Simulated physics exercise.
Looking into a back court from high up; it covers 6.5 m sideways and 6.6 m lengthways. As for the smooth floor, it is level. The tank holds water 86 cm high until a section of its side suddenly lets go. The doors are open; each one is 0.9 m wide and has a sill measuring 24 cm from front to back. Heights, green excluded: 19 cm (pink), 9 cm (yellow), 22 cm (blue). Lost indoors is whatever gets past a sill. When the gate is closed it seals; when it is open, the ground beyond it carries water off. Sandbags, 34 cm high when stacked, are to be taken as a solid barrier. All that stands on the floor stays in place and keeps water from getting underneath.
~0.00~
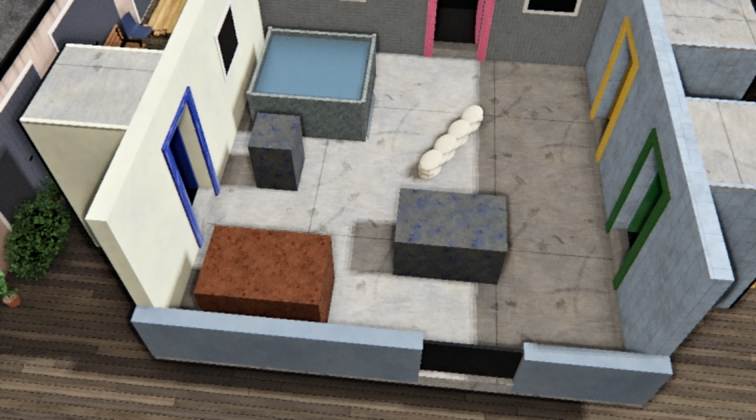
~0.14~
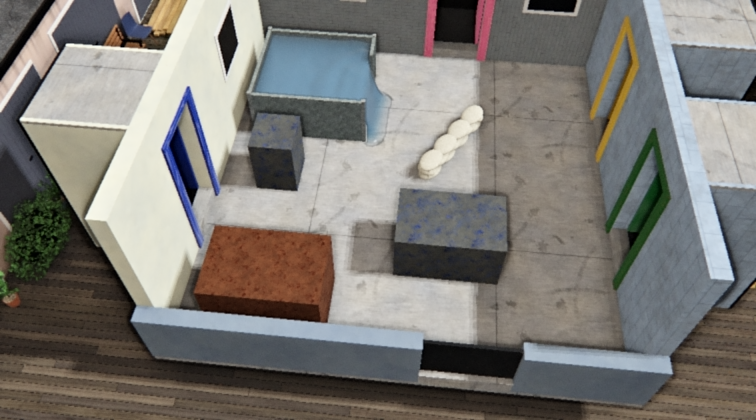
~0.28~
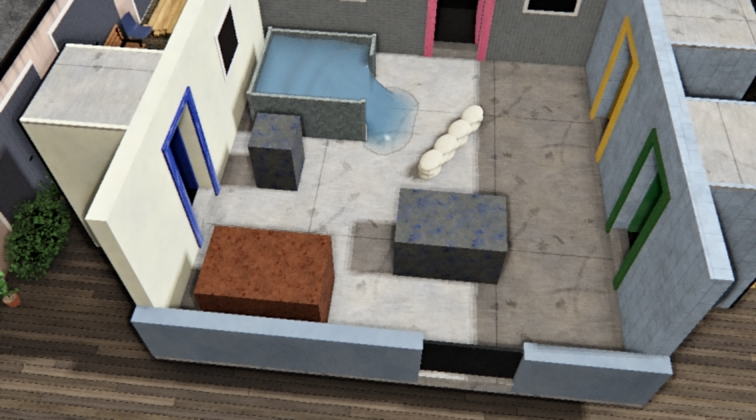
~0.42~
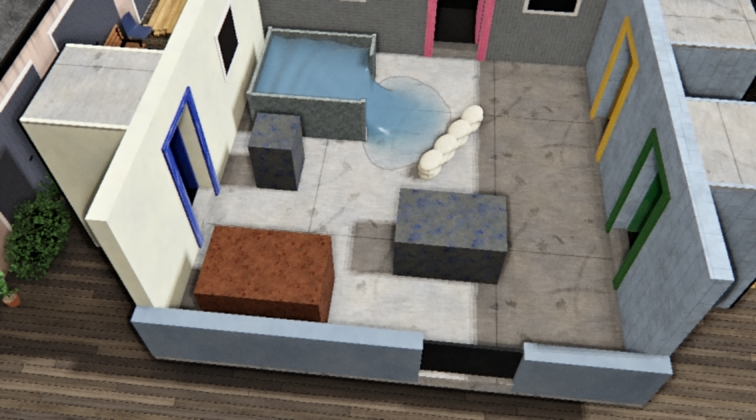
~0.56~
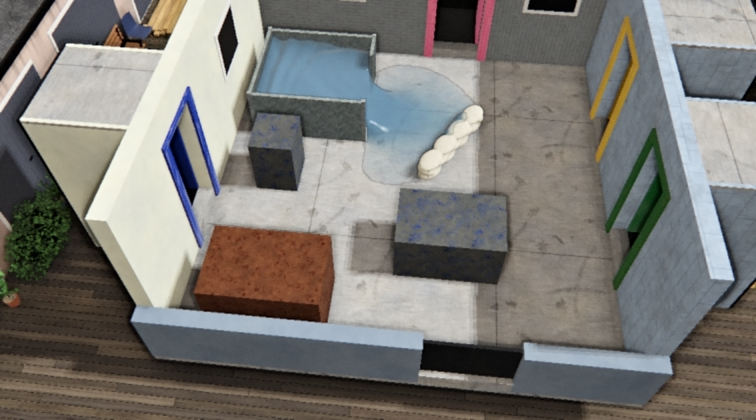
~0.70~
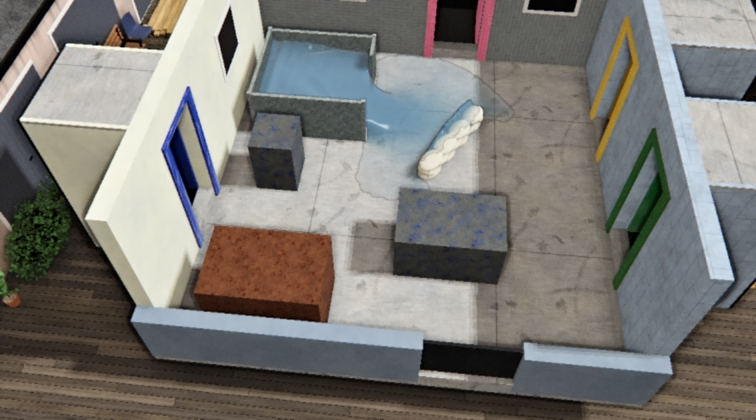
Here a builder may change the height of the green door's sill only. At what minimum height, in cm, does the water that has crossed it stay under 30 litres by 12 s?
From about 7 cm.
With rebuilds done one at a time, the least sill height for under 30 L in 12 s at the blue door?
At the blue door it takes roughly 8.0 centimetres.
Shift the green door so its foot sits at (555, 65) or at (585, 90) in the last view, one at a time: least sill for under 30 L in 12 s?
In turn: Roughly 26 cm, roughly 32 cm.
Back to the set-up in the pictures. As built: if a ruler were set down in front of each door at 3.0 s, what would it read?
Depths in cm - green: 4, pink: 25, yellow: 12, blue: 0.
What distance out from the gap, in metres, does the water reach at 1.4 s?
Near 4.6 m, more or less.
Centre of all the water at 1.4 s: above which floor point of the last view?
About (377, 112).
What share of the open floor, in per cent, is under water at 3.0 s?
Some 55 per cent of it.
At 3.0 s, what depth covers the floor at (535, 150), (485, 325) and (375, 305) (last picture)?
Some 6, 0 and 2 cm.
After 1.4 s water covers 30 % of the floor, deepest (53 cm) near (435, 152); it has not reached the green door.
After 3.0 s water covers 55 % of the floor, deepest (36 cm) near (577, 76); 4 cm at the green door, 0 litres in over its 17 cm sill.
After 12.0 s water covers 95 % of the floor, deepest (14 cm) near (172, 335); 8 cm at the green door, 0 litres in over its 17 cm sill.
At the green door as built, the water arrived by 2.9 s and peaked near 14 cm at 3.8 s.
With a sill of 6.5 cm, 38 litres would have come in within the 12 s; with 9 cm, 11 litres. So under 30 litres takes about 7 cm.
